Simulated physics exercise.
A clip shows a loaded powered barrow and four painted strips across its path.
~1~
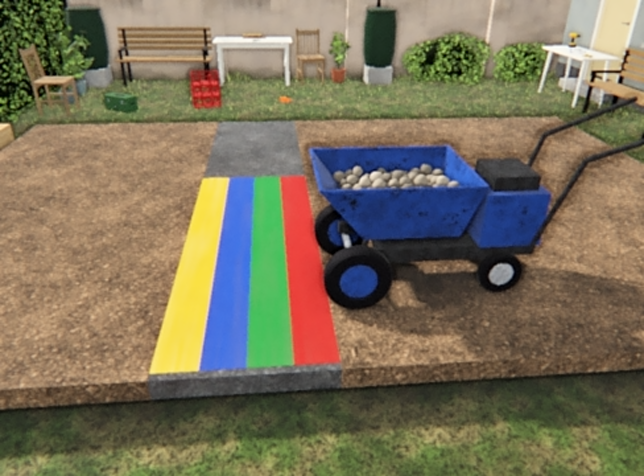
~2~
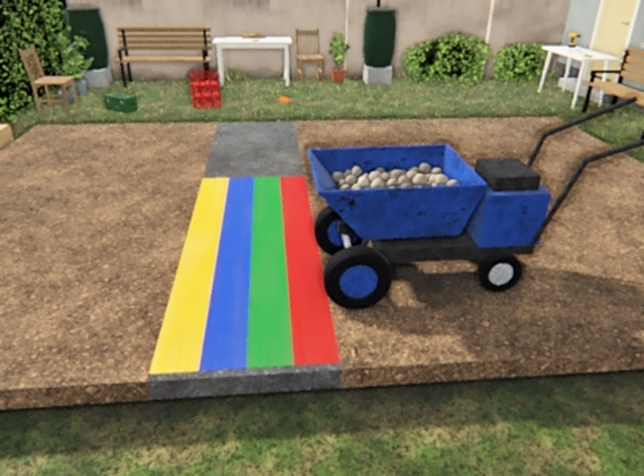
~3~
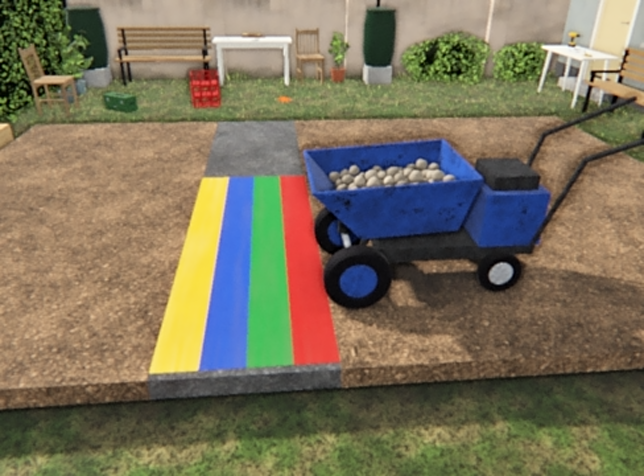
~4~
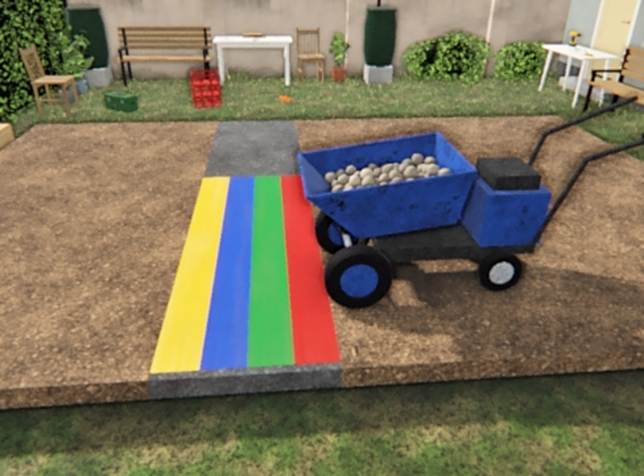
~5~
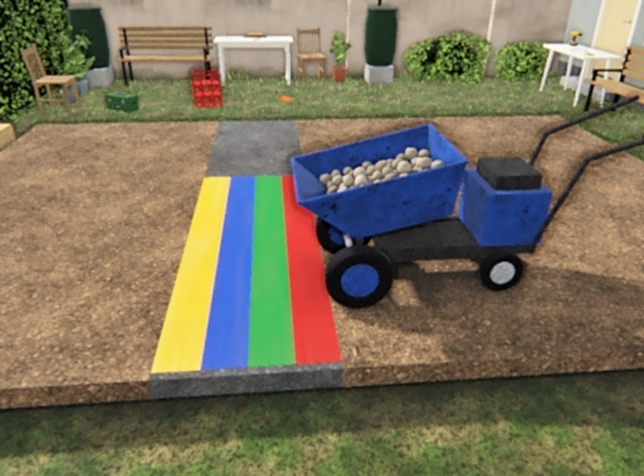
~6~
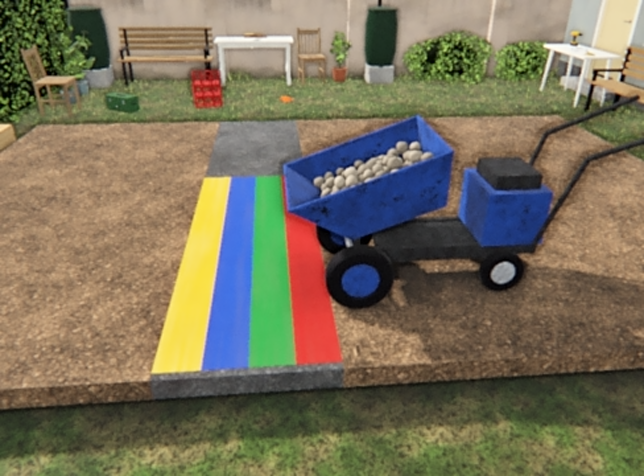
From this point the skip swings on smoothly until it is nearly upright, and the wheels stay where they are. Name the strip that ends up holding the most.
Blue.
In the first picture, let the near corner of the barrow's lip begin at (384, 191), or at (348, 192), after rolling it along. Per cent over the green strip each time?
In order: 30 % and 20 %.
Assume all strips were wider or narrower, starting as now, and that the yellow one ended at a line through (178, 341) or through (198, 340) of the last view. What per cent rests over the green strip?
0 and 0 percent, roughly.
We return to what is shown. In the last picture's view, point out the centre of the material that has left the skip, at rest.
(217, 277).
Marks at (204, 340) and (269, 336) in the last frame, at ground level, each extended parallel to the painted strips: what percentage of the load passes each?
Estimate, first then second: 30 %, 80 %.
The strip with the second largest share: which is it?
The next spot goes to the yellow one.
Shortly afterwards, skip tipped steeply; the whole lot in the skip.
Next, skip tipped right over; near two thirds in the skip; only a few over the green strip; near a quarter over the blue strip; a little over the yellow strip.
Some moments later, skip tipped right over; near a quarter in the skip; a little over the green strip; near a third over the blue strip; near a quarter over the yellow strip; a little off the paint.
In the end, skip tipped right over; near a quarter in the skip; none at all over the red strip; a little over the green strip; near a third over the blue strip; near a quarter over the yellow strip; a little off the paint.
